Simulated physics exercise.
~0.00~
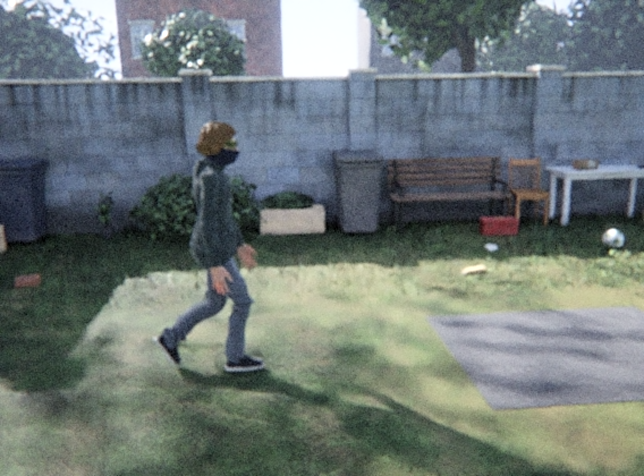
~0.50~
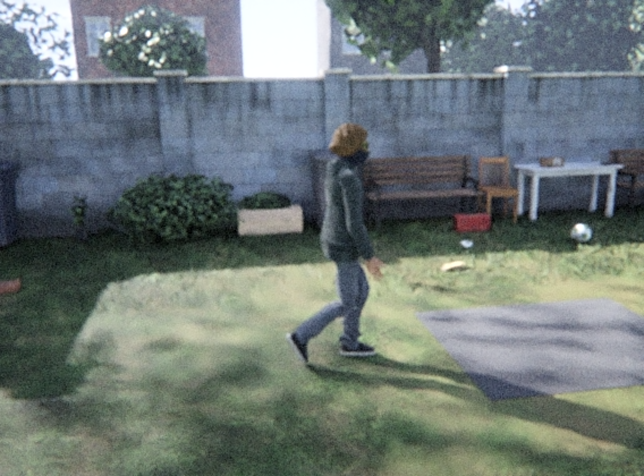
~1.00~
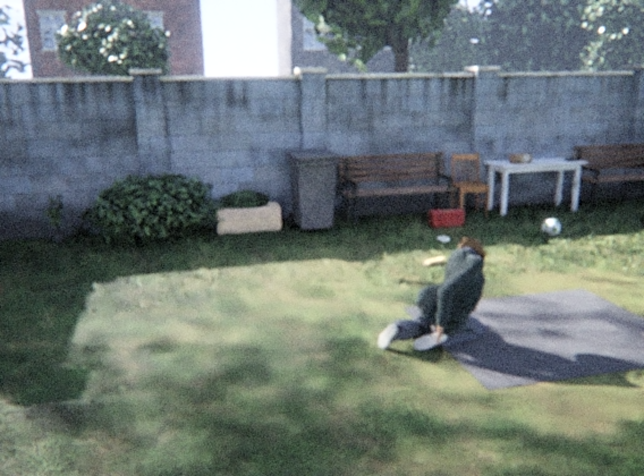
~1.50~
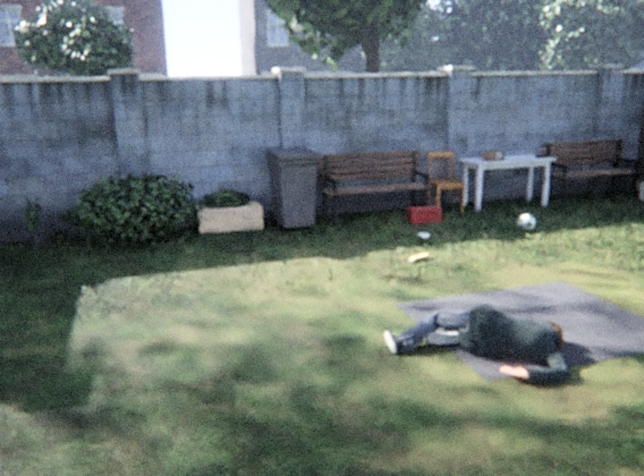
The video shows a person in a dark jacket and grey trousers walking right across a walled garden toward a dark mat, then dropping low at its edge and toppling forward, ending lying on the mat with the feet on the grass.
